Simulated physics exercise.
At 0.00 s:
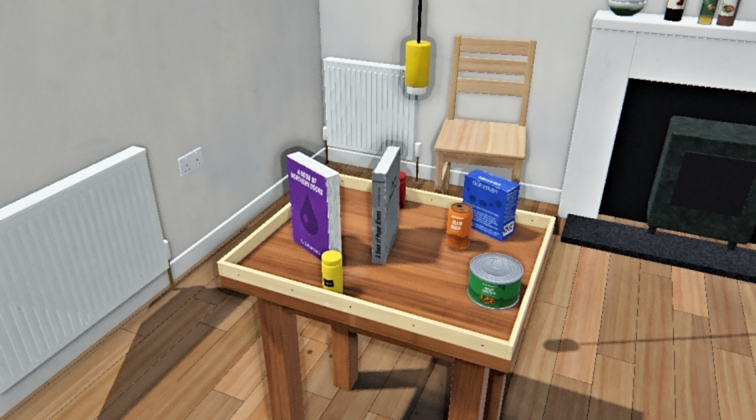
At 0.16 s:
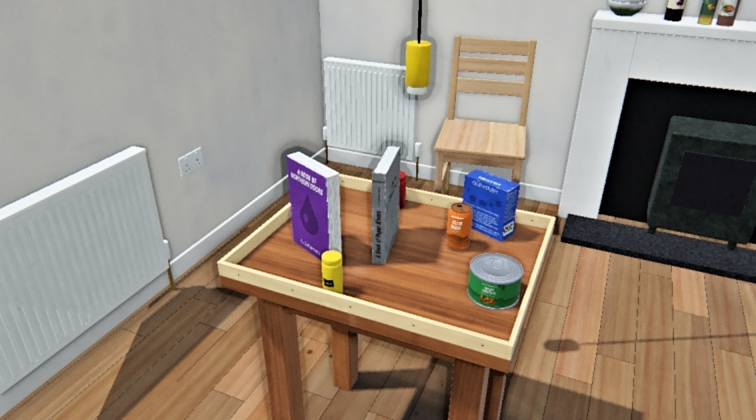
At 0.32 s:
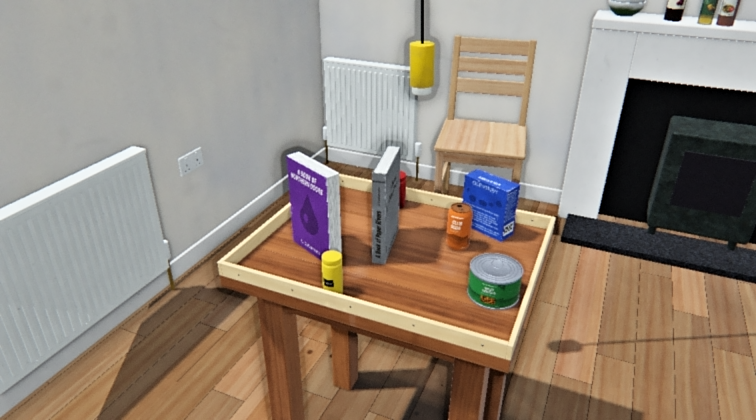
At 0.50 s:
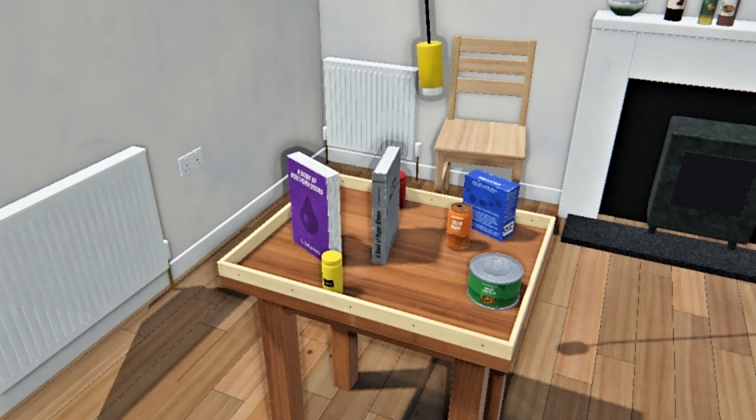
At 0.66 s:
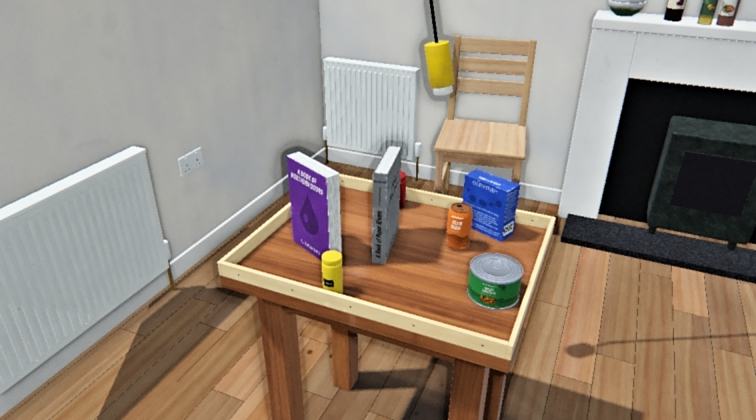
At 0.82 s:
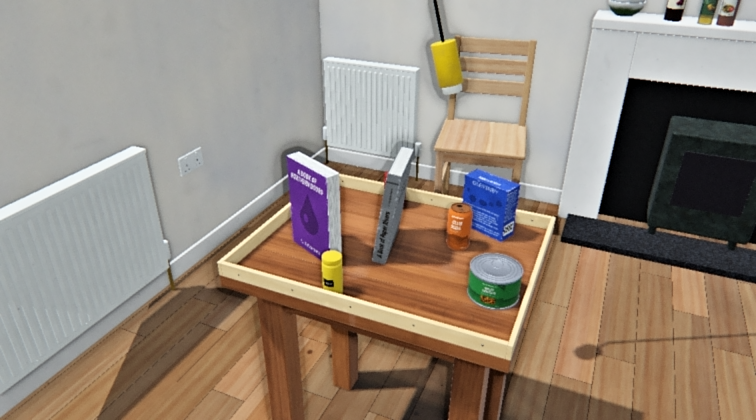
A wooden table stays still as a yellow lamp swings right, then the grey book leans right.
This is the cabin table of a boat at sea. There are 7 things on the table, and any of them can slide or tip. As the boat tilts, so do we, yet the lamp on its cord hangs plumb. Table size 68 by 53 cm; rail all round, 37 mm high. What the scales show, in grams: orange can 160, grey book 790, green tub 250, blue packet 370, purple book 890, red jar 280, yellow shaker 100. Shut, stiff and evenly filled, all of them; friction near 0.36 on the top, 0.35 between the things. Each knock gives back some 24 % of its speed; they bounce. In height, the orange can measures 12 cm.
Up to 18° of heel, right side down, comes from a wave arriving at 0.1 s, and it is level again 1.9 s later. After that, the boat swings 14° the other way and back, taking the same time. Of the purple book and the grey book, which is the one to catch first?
The one to catch first is the latter.
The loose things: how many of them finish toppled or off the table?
All told, 1.
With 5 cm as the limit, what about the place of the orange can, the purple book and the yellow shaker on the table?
Orange can: Is displaced; purple book: Remains in place; yellow shaker: Remains in place.
After 1.12 s, floor tilted 18°, right side down; grey book 71° off its base near (443, 224); orange can 3° off its base.
After 1.32 s, floor tilted 15°, right side down; grey book on its side near (468, 235); orange can moved 13 cm; green tub moved 3 cm.
In the end (4.4 s), toppled on the table, grey book; not toppled but over 5 cm from the start, orange can; the other 5 under 5 cm from the start. At the end, from the last picture's camera, purple book near (314, 209), grey book near (479, 258). Purple book was never lost; grey book went at 0.98 s.
